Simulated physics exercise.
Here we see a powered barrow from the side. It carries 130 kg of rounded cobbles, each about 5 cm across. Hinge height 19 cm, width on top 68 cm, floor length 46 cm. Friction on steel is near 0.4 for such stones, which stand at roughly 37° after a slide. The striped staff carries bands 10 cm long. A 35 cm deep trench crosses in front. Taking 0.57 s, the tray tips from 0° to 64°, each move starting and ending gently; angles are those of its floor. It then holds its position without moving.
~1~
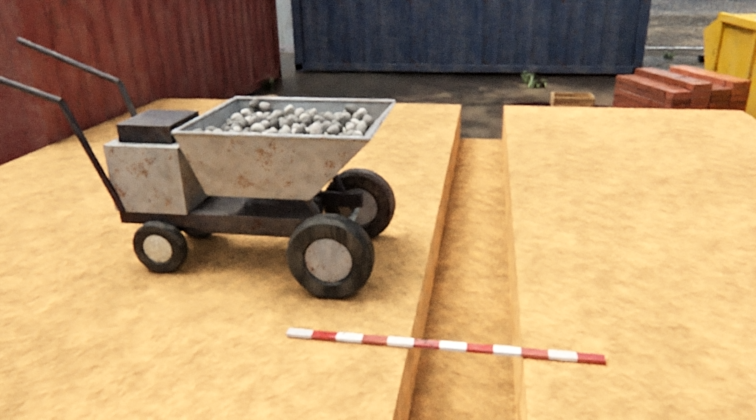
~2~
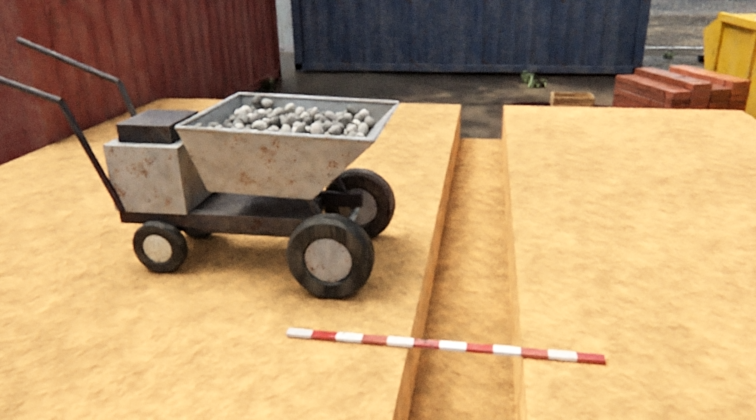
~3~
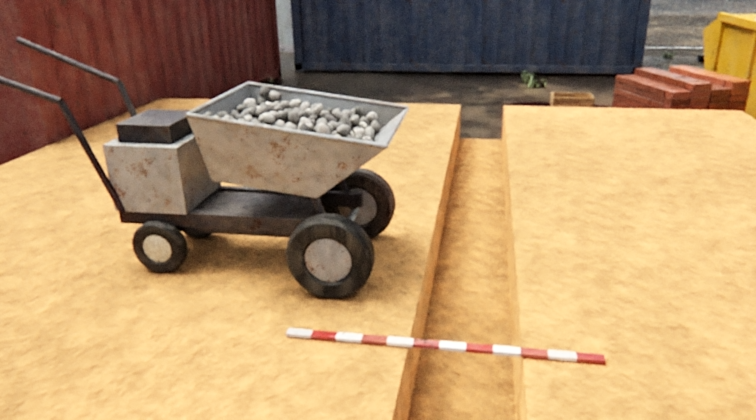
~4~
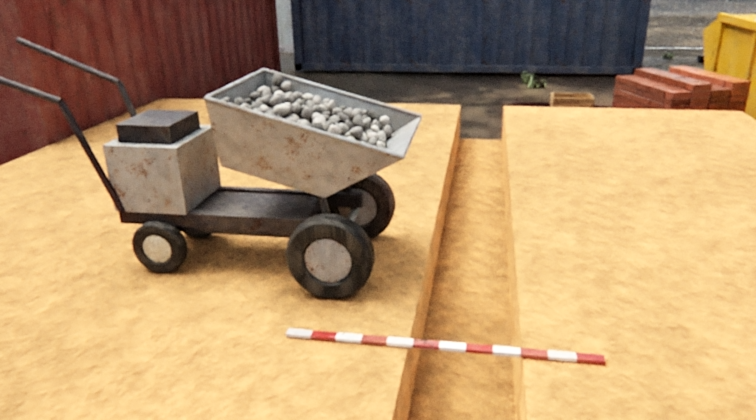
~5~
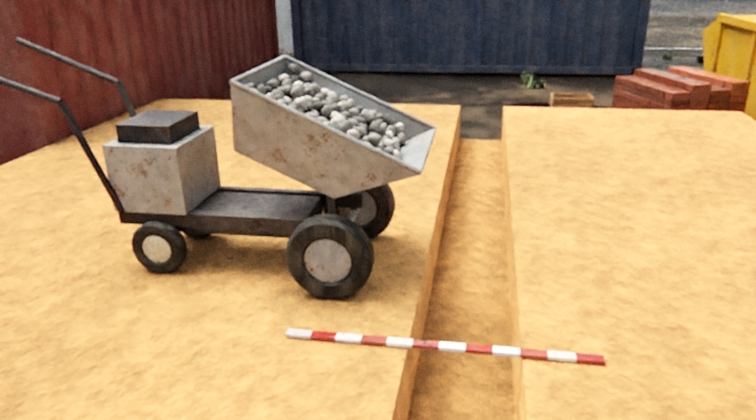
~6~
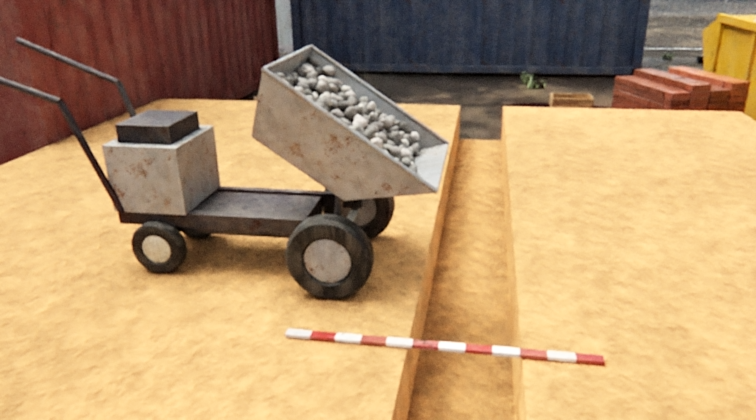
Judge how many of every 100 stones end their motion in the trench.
I would put it near 46 out of 100.
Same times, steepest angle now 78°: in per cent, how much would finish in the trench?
Roughly 50%.
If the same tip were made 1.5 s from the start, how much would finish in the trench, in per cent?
With that change, it comes to around 70 per cent.
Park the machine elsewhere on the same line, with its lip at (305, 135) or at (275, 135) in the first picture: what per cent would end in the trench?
About 95 and 85 per cent.
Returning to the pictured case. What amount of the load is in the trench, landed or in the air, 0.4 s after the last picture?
About 15%.
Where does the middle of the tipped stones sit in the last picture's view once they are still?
I'd point somewhere around (533, 272).
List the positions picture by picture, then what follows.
In the first picture, the tray is at 0°, its lip at (370, 139); the top of the load is at (297, 112).
In the second picture, the tray is at 2°, its lip at (374, 141); the top of the load is at (271, 110).
In the third picture, lip at (386, 147), floor tilted 7°, highest stones at (262, 105).
In the fourth picture, lip at (403, 157), floor tilted 15°, highest stones at (271, 92).
In the fifth picture, the tray is at 24°, its lip at (421, 173); the top of the load is at (288, 79).
In the sixth picture, the tray is at 35°, its lip at (437, 192); the top of the load is at (309, 72).
Then, 0.1 s after the last picture the floor is at 54°, 100 % in the tray; the foremost stones are at (441, 197).
Then, 0.4 s after the last picture the floor is at 64°, 81 % in the tray, 15 % in the trench, 4 % past the trench; the foremost stones are at (532, 257).
Then, 0.7 s after the last picture the floor is at 64°, 22 % in the tray, 25 % in the trench, 53 % past the trench; the foremost stones are at (720, 292).
Then, 2.7 s after the last picture the floor is at 64°, 0 % in the tray, 46 % in the trench, 54 % past the trench; the foremost stones are past the picture's edge.
